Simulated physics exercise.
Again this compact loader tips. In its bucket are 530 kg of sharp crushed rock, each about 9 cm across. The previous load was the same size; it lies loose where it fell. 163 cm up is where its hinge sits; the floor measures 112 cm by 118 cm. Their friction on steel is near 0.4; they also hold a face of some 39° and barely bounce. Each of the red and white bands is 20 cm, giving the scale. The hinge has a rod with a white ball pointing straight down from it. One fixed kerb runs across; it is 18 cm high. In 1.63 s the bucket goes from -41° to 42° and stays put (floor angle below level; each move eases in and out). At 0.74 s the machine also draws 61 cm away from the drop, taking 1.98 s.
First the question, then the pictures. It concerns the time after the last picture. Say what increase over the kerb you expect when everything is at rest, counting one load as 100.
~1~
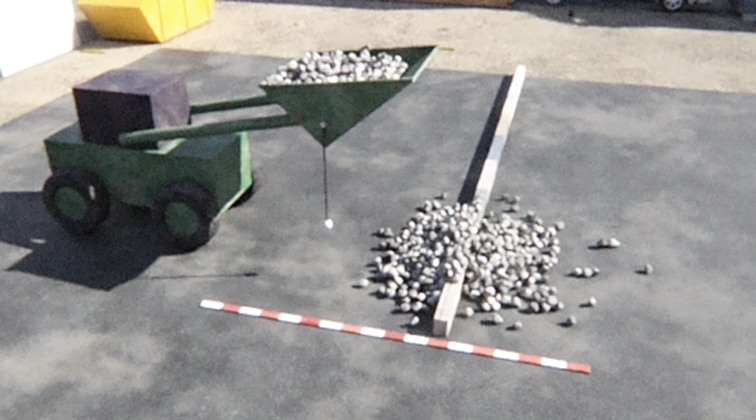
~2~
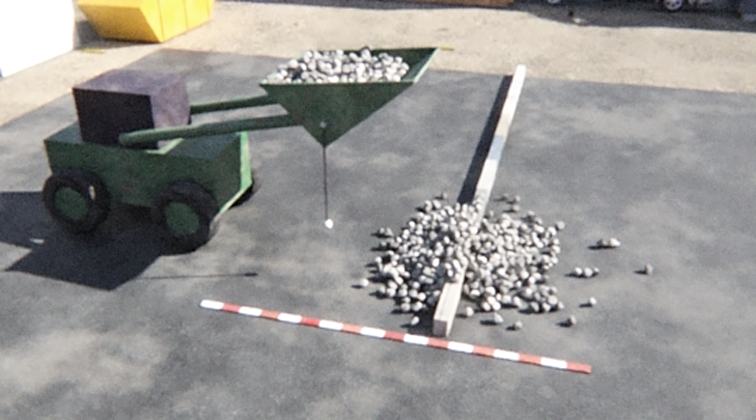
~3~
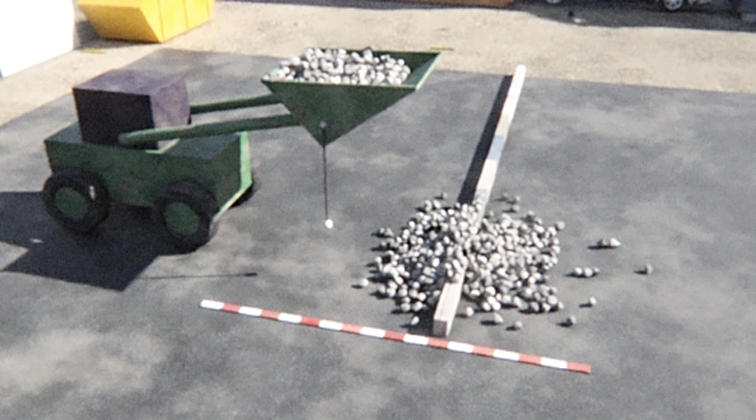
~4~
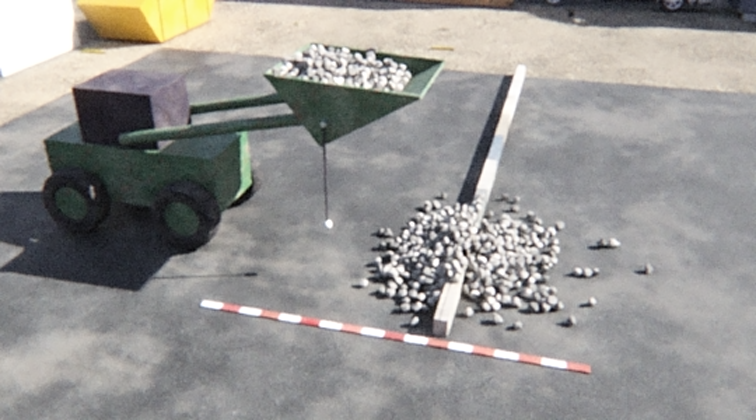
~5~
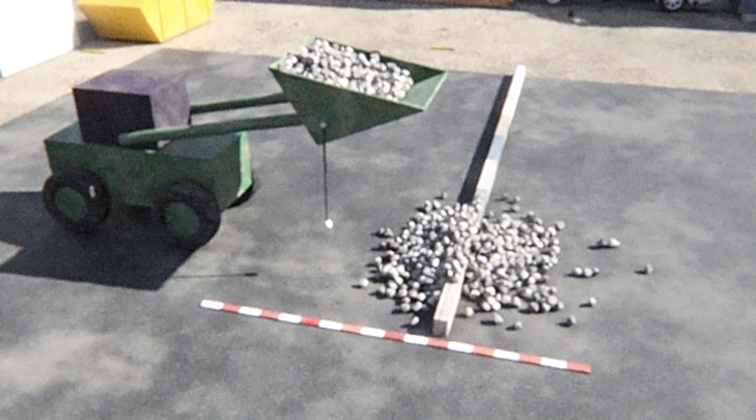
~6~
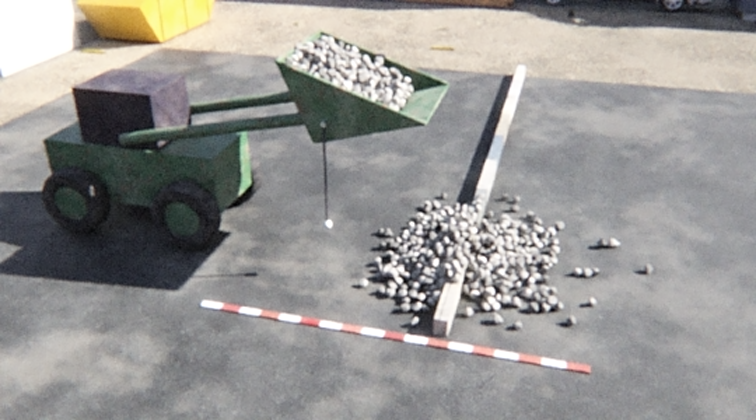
Some 0 per cent is added.
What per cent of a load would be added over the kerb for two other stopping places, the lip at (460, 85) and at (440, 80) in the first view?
Case one about 20 %, case two about 5 %.
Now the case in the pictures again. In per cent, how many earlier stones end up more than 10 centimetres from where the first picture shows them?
Roughly 0 % of them.
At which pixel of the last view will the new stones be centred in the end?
Their centre rests close to (399, 237).
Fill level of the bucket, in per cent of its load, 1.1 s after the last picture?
It holds some 35 percent.
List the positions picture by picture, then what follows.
In the first frame, lip at (413, 80), floor tilted -41°, highest stones at (364, 58). The earlier load is highest near (457, 223), 35 cm above ground level, 61 % on this side of the kerb, 39 % over the kerb.
In the second frame, lip at (414, 82), floor tilted -40°, highest stones at (358, 59).
In the third frame, lip at (417, 88), floor tilted -36°, highest stones at (337, 58).
In the fourth frame, lip at (421, 98), floor tilted -31°, highest stones at (324, 53).
In the fifth frame, the bucket is at -24°, its lip at (424, 110); the top of the load is at (318, 49).
In the sixth frame, the bucket is at -16°, its lip at (425, 124); the top of the load is at (321, 44).
Then, 0.6 s after the last picture the floor is at 29°; in per cent of one load, 99 in the bucket, 62 on this side of the kerb, 39 over the kerb; the foremost stones are at (599, 273).
Then, 1.1 s after the last picture the floor is at 42°; in per cent of one load, 34 in the bucket, 127 on this side of the kerb, 39 over the kerb; the foremost stones are at (599, 273).
Then, 2.6 s after the last picture the floor is at 42°; in per cent of one load, 0 in the bucket, 161 on this side of the kerb, 39 over the kerb; the foremost stones are at (599, 273).
Then, 5.4 s after the last picture the floor is at 42°; in per cent of one load, 0 in the bucket, 161 on this side of the kerb, 39 over the kerb; the foremost stones are at (599, 273). Net gain over the kerb, 0.
